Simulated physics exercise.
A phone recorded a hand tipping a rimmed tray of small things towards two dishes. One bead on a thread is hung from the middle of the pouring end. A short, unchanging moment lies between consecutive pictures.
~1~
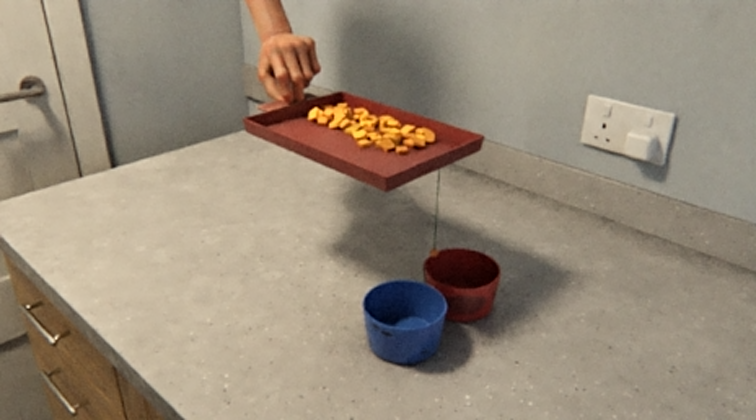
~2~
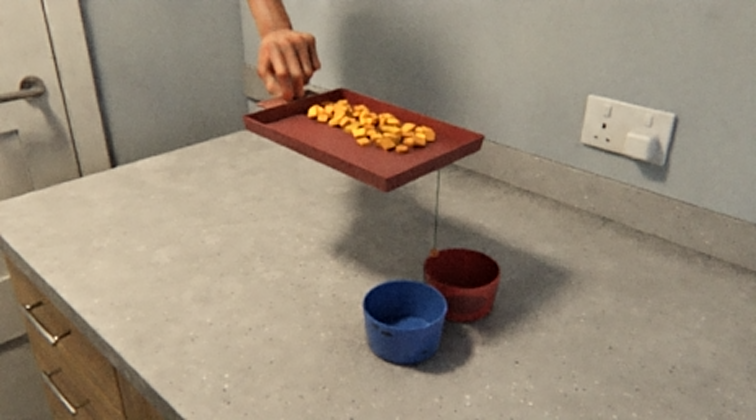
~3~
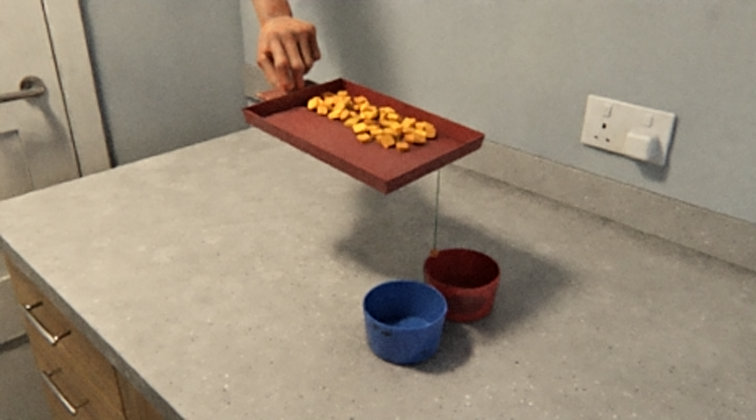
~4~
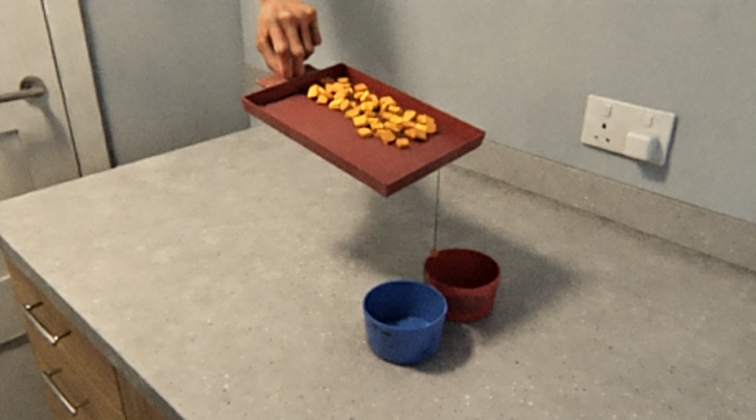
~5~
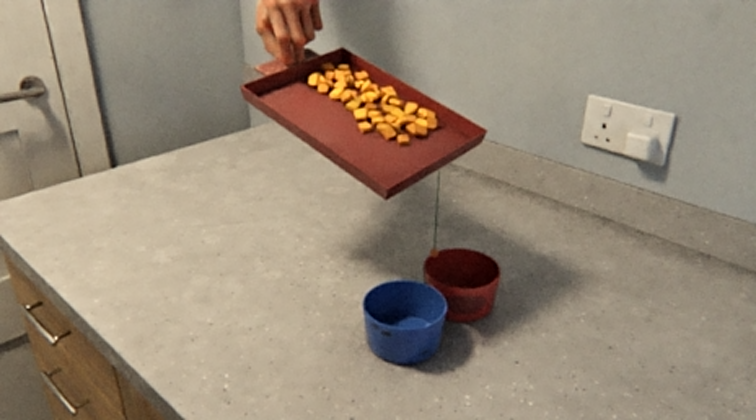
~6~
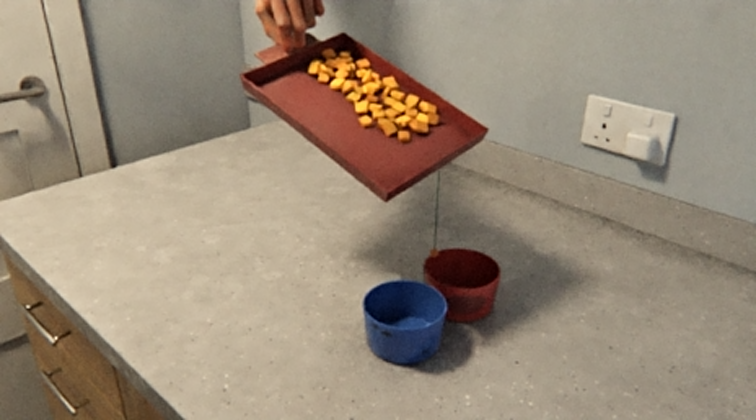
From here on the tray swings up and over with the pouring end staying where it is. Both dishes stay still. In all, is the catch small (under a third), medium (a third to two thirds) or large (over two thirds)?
Large.
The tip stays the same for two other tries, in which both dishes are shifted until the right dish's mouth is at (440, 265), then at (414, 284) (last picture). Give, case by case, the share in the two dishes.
70 and 80 %.
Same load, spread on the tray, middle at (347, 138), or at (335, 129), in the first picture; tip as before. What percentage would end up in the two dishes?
Roughly 90 and 70 percent, in that order.
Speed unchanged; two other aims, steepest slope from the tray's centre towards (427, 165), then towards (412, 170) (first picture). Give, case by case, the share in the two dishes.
So it's 60 percent with the first slope and 60 percent with the other.
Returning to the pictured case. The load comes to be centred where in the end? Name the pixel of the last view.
I'd say the middle ends up at about (403, 329).
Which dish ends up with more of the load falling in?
The fuller one is the leftmost dish.
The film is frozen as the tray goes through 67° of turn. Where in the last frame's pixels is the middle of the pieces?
The load is centred near (396, 174).
Soon, tray tipped steeply; nearly all on the tray; a small part in the air.
A while on, tray tipped past a quarter turn; about a quarter on the tray; about two thirds in the left dish; a stray few in the right dish; a small part outside both; a small part in the air.
Towards the end, tray tipped past a quarter turn; most in the left dish; a stray few in the right dish; a small part outside both.
Finally, tray tipped past a quarter turn; most in the left dish; a stray few in the right dish; a small part outside both.
